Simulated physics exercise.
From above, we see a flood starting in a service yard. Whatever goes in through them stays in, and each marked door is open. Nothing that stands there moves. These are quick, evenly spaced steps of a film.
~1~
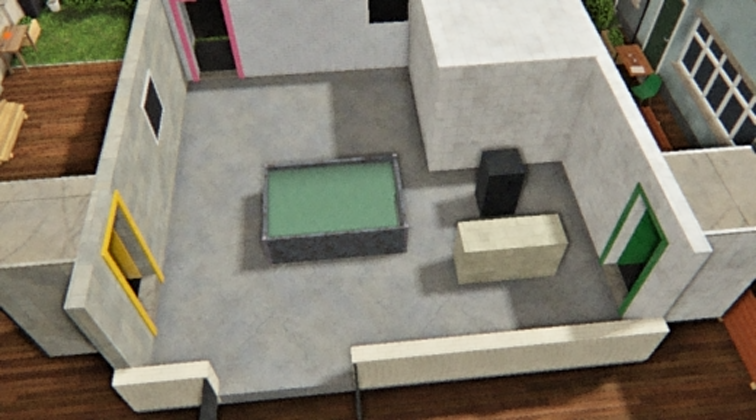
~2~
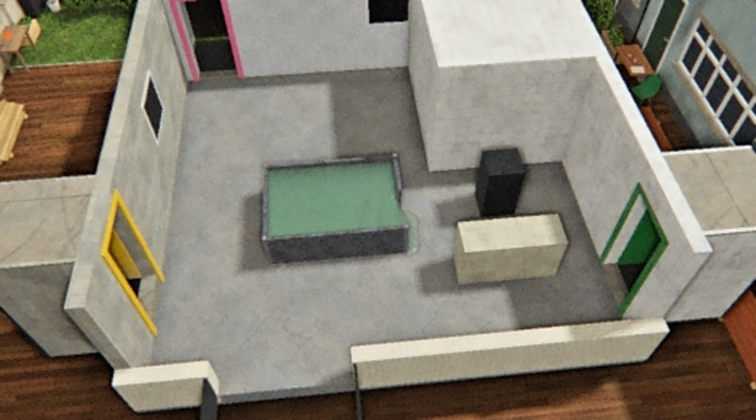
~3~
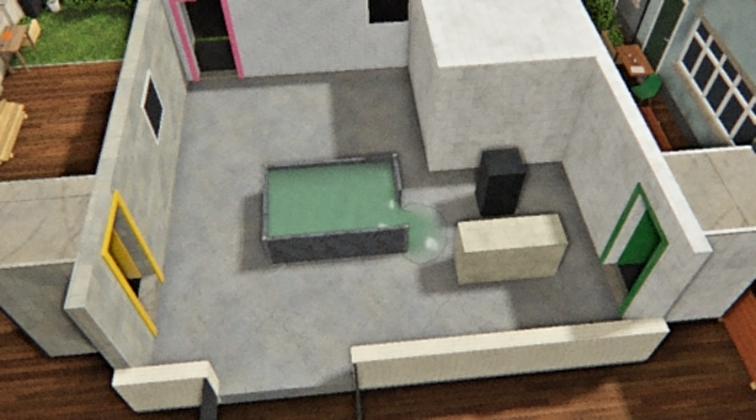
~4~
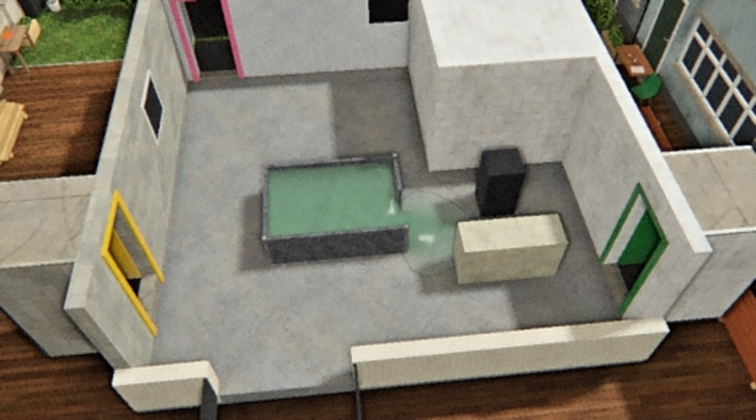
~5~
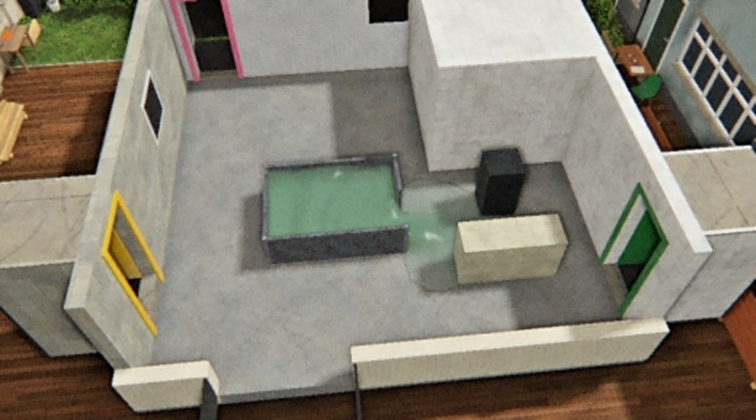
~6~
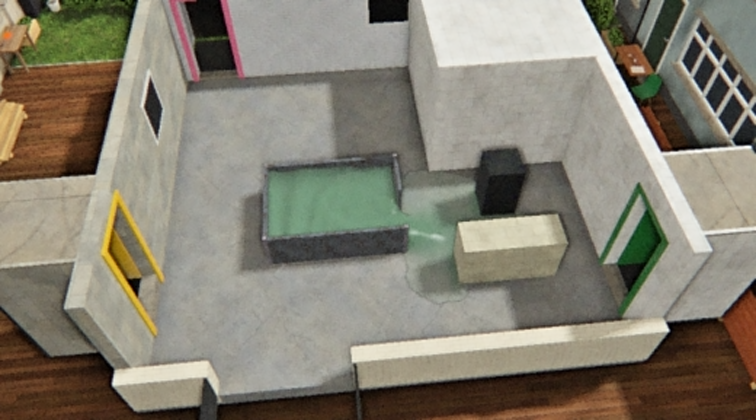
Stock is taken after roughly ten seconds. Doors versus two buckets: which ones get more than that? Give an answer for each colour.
Result: The yellow door is going to be at or under the line; the pink door is going to be at or under the line; the green door is going to be over the line.
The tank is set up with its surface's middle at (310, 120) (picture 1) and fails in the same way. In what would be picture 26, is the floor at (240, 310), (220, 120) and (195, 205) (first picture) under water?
Taking them in the order asked: Spared, then spared, then spared.
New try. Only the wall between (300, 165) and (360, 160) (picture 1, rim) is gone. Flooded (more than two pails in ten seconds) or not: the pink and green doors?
Pink: Above, green: Below.
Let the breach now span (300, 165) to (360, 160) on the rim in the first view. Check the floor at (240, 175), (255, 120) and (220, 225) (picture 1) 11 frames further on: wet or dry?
Going through them, the first would be still bare, the next submerged and the last still bare.
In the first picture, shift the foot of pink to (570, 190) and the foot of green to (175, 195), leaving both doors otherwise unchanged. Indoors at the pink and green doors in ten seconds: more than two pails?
As I see it, the pink door exceeds the limit while the green door stays within limit.
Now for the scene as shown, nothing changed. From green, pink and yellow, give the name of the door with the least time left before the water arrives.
The green one.
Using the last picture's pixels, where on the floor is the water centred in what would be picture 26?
Centre of the water: Near (421, 232).
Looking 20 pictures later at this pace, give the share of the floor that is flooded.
Share estimate: About 35 per cent.
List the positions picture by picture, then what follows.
The first picture shows the water tank at (333, 198) is whole and still.
In the second picture, water pours out at (401, 225) and has run to (410, 251).
In the third picture, water pours out at (401, 226) and has run to (436, 214).
In the fourth picture, the front is at a hidden place, out from the gap at (401, 226).
In the fifth picture, the front is at a hidden place, out from the gap at (401, 226).
In the sixth picture, water pours out at (401, 226) and has run to a hidden place.
A moment on, water covers 15 % of the floor; the yellow door not reached, the pink door not reached, the green door not reached.
Next, water covers 25 % of the floor; the yellow door not reached, the pink door not reached, the green door wet at the sill, nothing in.
Then, water covers 35 % of the floor; the yellow door not reached, the pink door not reached, the green door under two buckets in.
Later, water covers 50 % of the floor; the yellow door not reached, the pink door not reached, the green door under two buckets in.
In the end, water covers 80 % of the floor; the yellow door wet at the sill, nothing in, the pink door not reached, the green door over two buckets in.
